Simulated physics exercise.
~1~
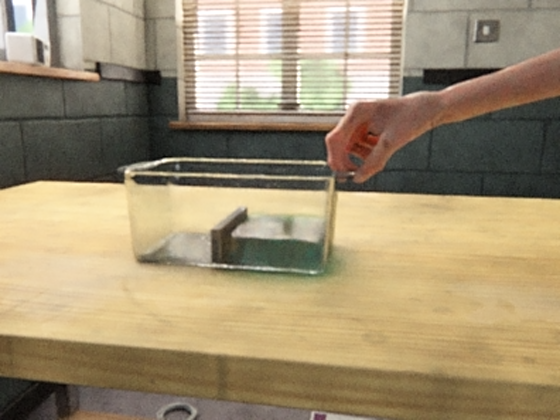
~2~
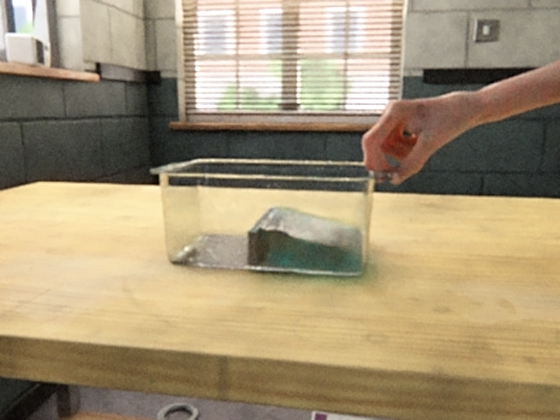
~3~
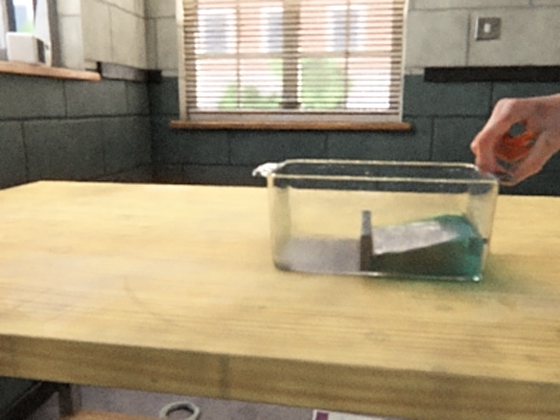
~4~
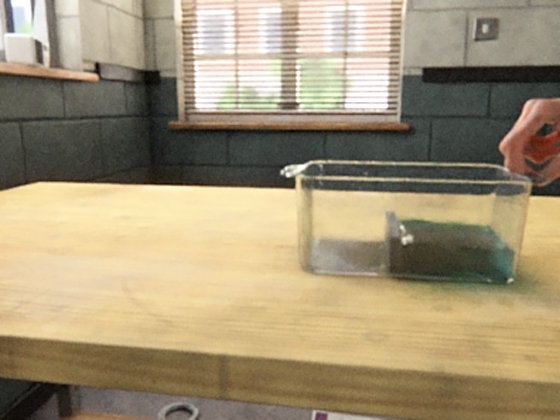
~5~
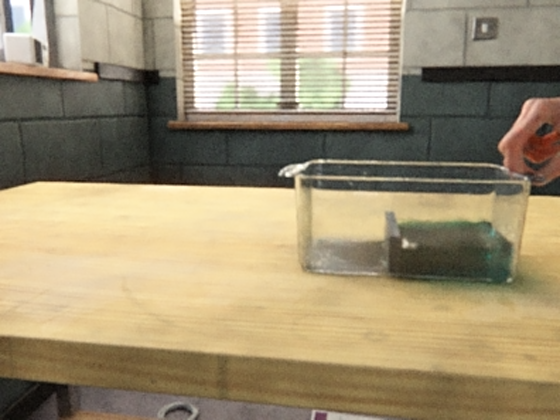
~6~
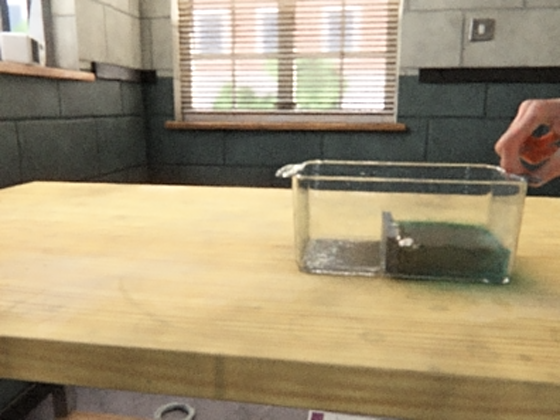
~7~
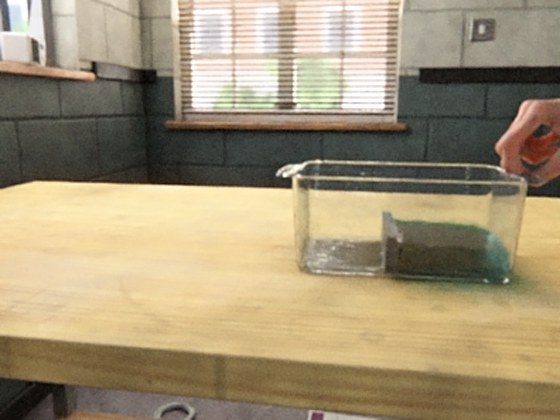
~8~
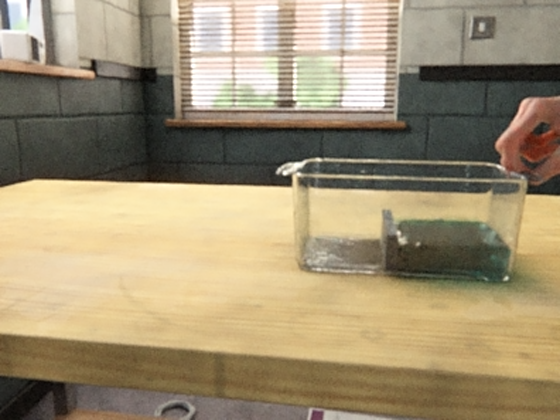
A hand pulls a clear box of divided water right across a wooden table and stops.
